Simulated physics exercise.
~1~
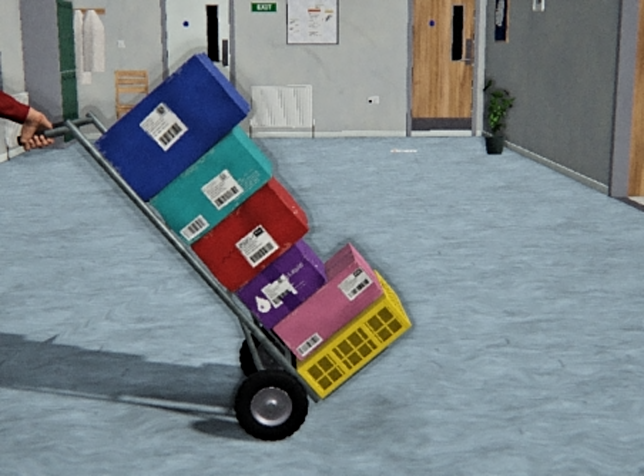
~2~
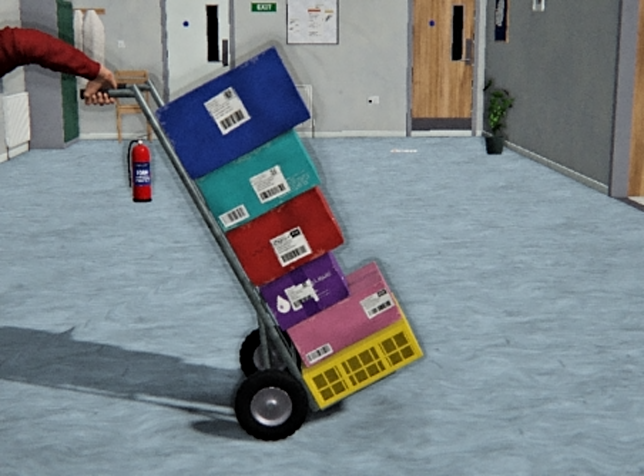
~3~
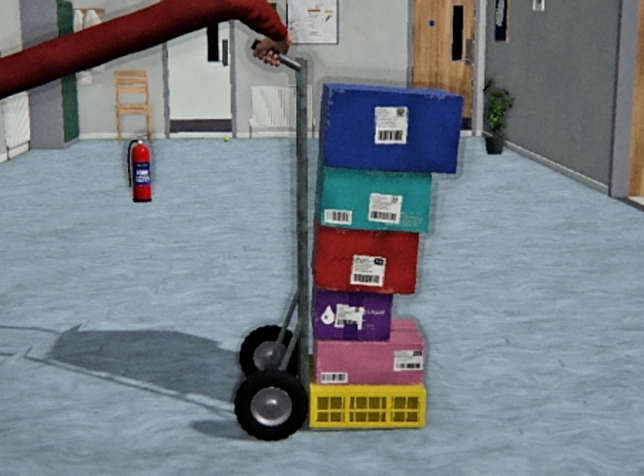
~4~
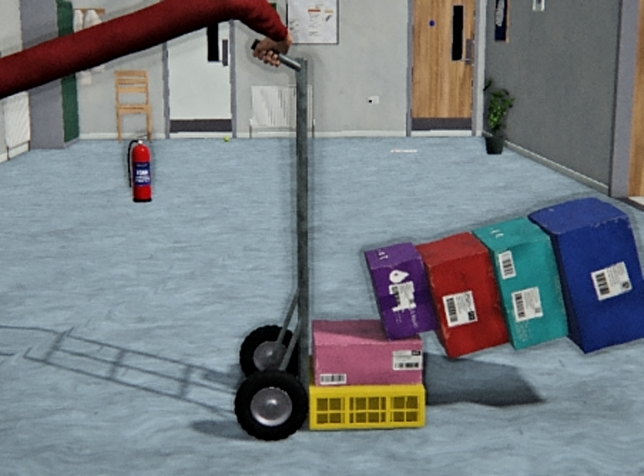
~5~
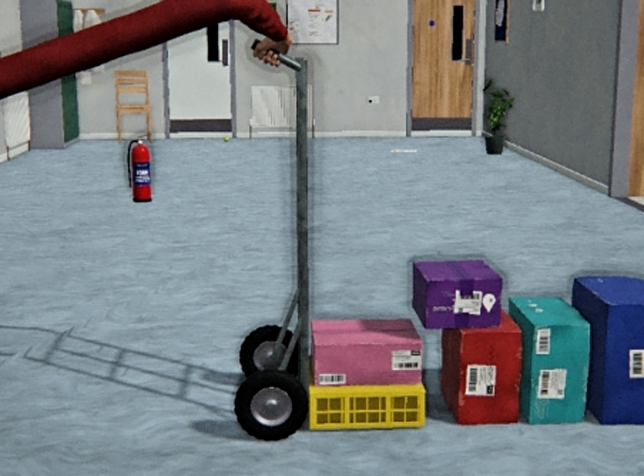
The video shows a red-sleeved arm swinging a tilted hand truck of stacked, colourful boxes upright, after which the upper boxes topple off to the right. The blue, turquoise and red ones end on the floor, the purple one tipped over above the red, while pink and yellow stay put.
